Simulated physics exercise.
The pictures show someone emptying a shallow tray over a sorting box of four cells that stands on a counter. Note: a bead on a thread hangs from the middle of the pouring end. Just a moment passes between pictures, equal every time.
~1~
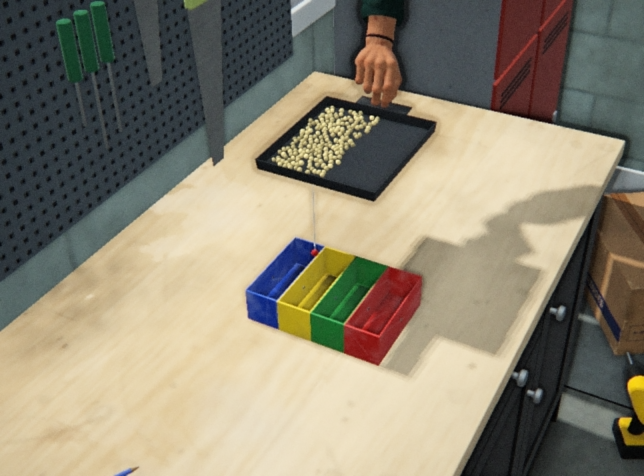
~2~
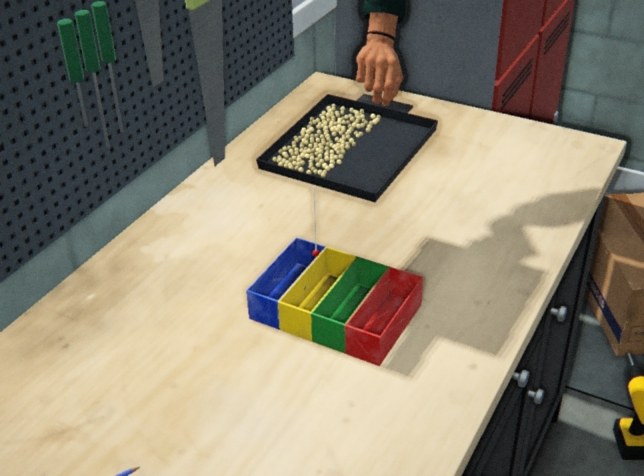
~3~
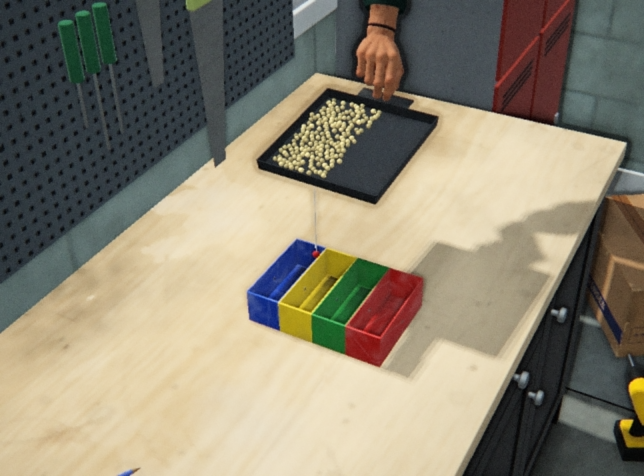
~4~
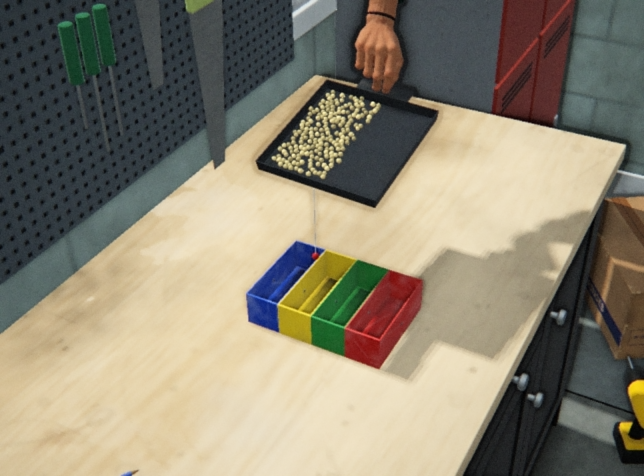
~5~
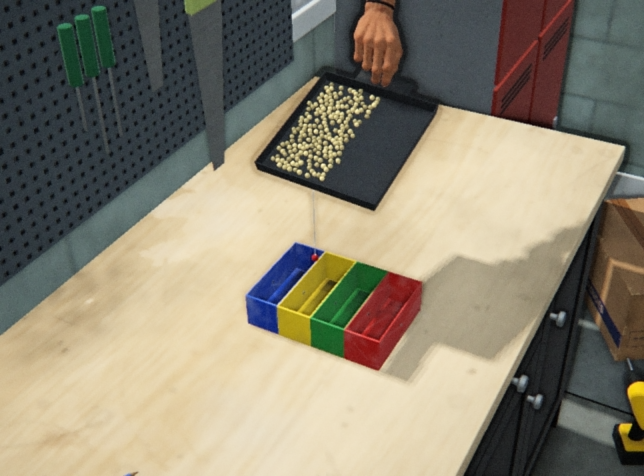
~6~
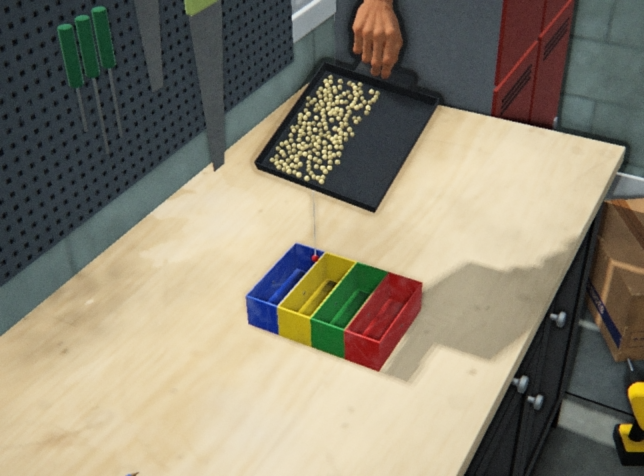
In the video, a hand holds a dark tray of pale beans above a box with blue, yellow, green and red cells on a wooden counter, then gradually raises the far edge, tilting the tray toward its near right corner.
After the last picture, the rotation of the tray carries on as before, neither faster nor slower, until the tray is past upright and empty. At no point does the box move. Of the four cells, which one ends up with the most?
The green cell ends up with the most.
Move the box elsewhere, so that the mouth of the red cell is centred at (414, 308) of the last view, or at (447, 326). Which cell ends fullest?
The yellow one, then the blue cell.
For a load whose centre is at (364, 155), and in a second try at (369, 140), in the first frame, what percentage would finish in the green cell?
You'd get near 70 percent first and near 80 percent after that.
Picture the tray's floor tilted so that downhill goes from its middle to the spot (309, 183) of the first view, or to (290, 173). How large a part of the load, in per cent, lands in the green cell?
Respectively close to 0 and 0 in a hundred.
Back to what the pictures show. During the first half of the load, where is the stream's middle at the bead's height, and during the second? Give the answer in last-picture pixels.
Near (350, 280) and later near (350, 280).
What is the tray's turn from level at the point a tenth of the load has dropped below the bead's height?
Roughly 70°.
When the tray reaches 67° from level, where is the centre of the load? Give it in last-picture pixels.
Check around (335, 194) in the last picture.
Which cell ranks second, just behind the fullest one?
That yellow cell.
Shortly afterwards, tray tipped steeply; the bulk on the tray; a little in the red cell; only a few in the green cell; a little falling or outside the box.
Next, tray tipped past a quarter turn; near a third on the tray; near a quarter in the green cell; a little in the red cell; a little in the yellow cell; only a few in the blue cell; near a third falling or outside the box.
Some moments later, tray tipped past a quarter turn; near half in the green cell; near a quarter in the yellow cell; a little in the red cell; a little in the blue cell; only a few falling or outside the box.
In the end, tray tipped past a quarter turn; near half in the green cell; near a quarter in the yellow cell; a little in the red cell; a little in the blue cell; only a few outside the box.
